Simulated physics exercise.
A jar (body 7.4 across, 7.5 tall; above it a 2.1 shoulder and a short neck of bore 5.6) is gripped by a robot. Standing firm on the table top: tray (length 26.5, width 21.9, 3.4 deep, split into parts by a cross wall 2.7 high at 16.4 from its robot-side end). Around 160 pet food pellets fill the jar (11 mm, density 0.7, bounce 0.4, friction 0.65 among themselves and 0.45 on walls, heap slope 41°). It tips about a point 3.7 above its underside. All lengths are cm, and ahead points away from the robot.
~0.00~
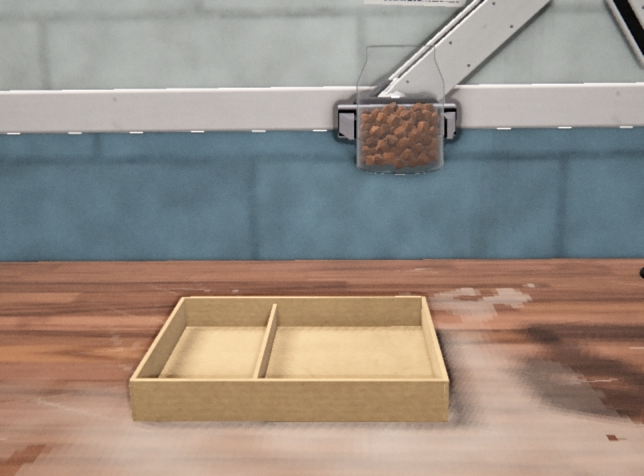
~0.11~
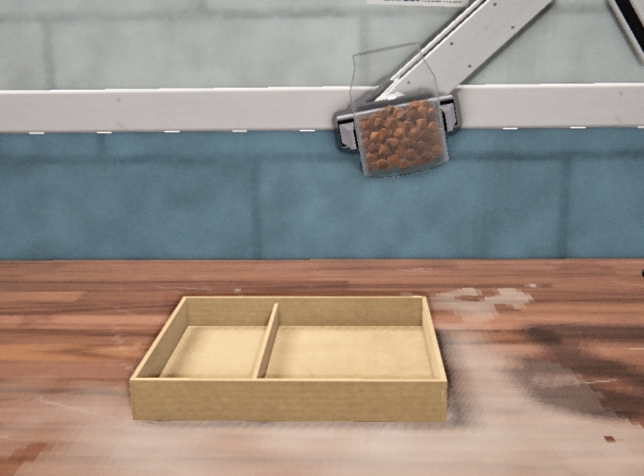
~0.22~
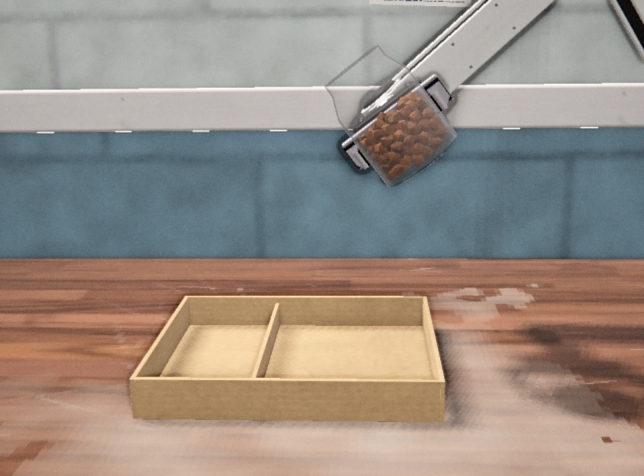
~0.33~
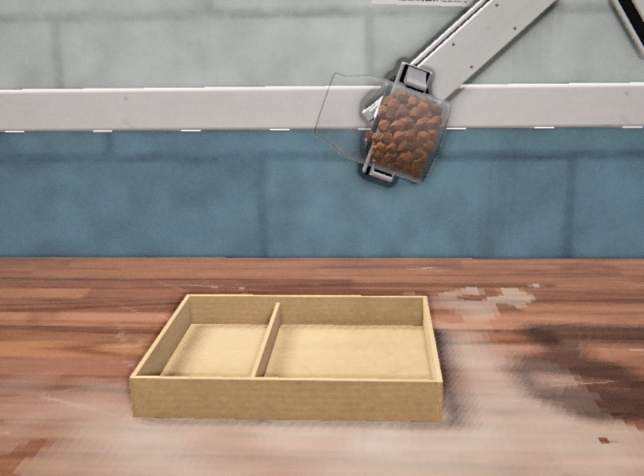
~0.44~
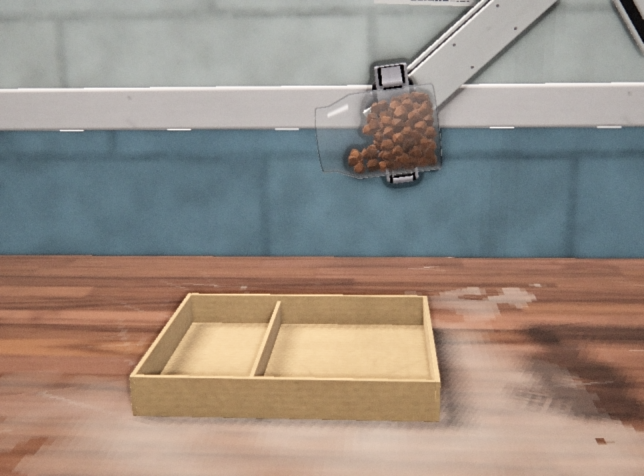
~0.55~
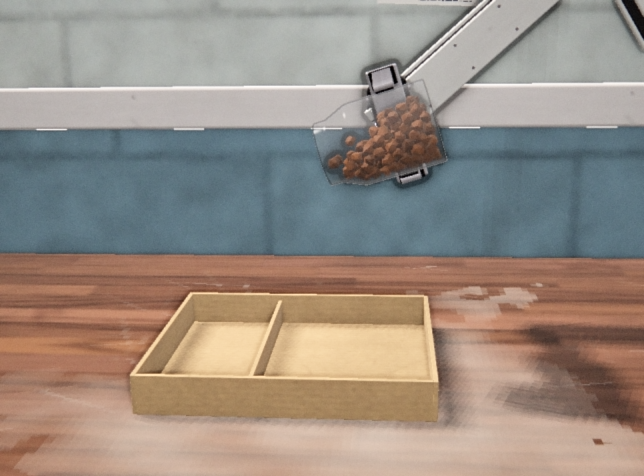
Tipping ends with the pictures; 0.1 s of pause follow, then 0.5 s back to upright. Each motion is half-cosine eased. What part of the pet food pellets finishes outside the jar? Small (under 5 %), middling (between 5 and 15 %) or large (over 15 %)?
Share outside the jar: Small (under 5 %).
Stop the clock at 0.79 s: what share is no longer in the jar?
About 0 per cent by then.
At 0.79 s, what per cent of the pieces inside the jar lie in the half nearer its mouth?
Roughly 55 per cent.
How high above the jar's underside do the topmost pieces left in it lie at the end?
Roughly 7.0 cm.
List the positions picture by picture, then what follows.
In the first picture, jar middle at (400, 127), upright; upper third of the load around (402, 118), from x 365 to 435, top at y 110; 164 in the jar.
In the second picture, jar middle at (400, 128), tipped 10°; upper third of the load around (405, 119), from x 365 to 435, top at y 105.
In the third picture, jar middle at (399, 129), tipped 37°; upper third of the load around (410, 117), from x 365 to 440, top at y 100.
In the fourth picture, jar middle at (398, 130), tipped 70°; upper third of the load around (408, 114), from x 370 to 440, top at y 95.
In the fifth picture, jar middle at (397, 131), tipped 97°; upper third of the load around (409, 113), from x 355 to 430, top at y 95.
In the sixth picture, jar middle at (397, 132), tipped 107°; upper third of the load around (411, 119), from x 335 to 435, top at y 100; 164 in the jar.
After 0.79 s, tipped 88°, highest piece 25 above the table; 160 in the jar, 3 in the robot-side part, 1 in flight or on a rim.
After 1.03 s, tipped 15°, highest piece 30 above the table; 160 in the jar, 3 in the robot-side part, 1 in the far-side part.
After 1.35 s, upright, highest piece 27 above the table; 160 in the jar, 3 in the robot-side part, 1 in the far-side part.
After 2.05 s, upright, highest piece 27 above the table; 160 in the jar, 3 in the robot-side part, 1 in the far-side part.
At rest, 160 in the jar, 3 in the robot-side part, 1 in the far-side part. That is 2 % outside the jar.
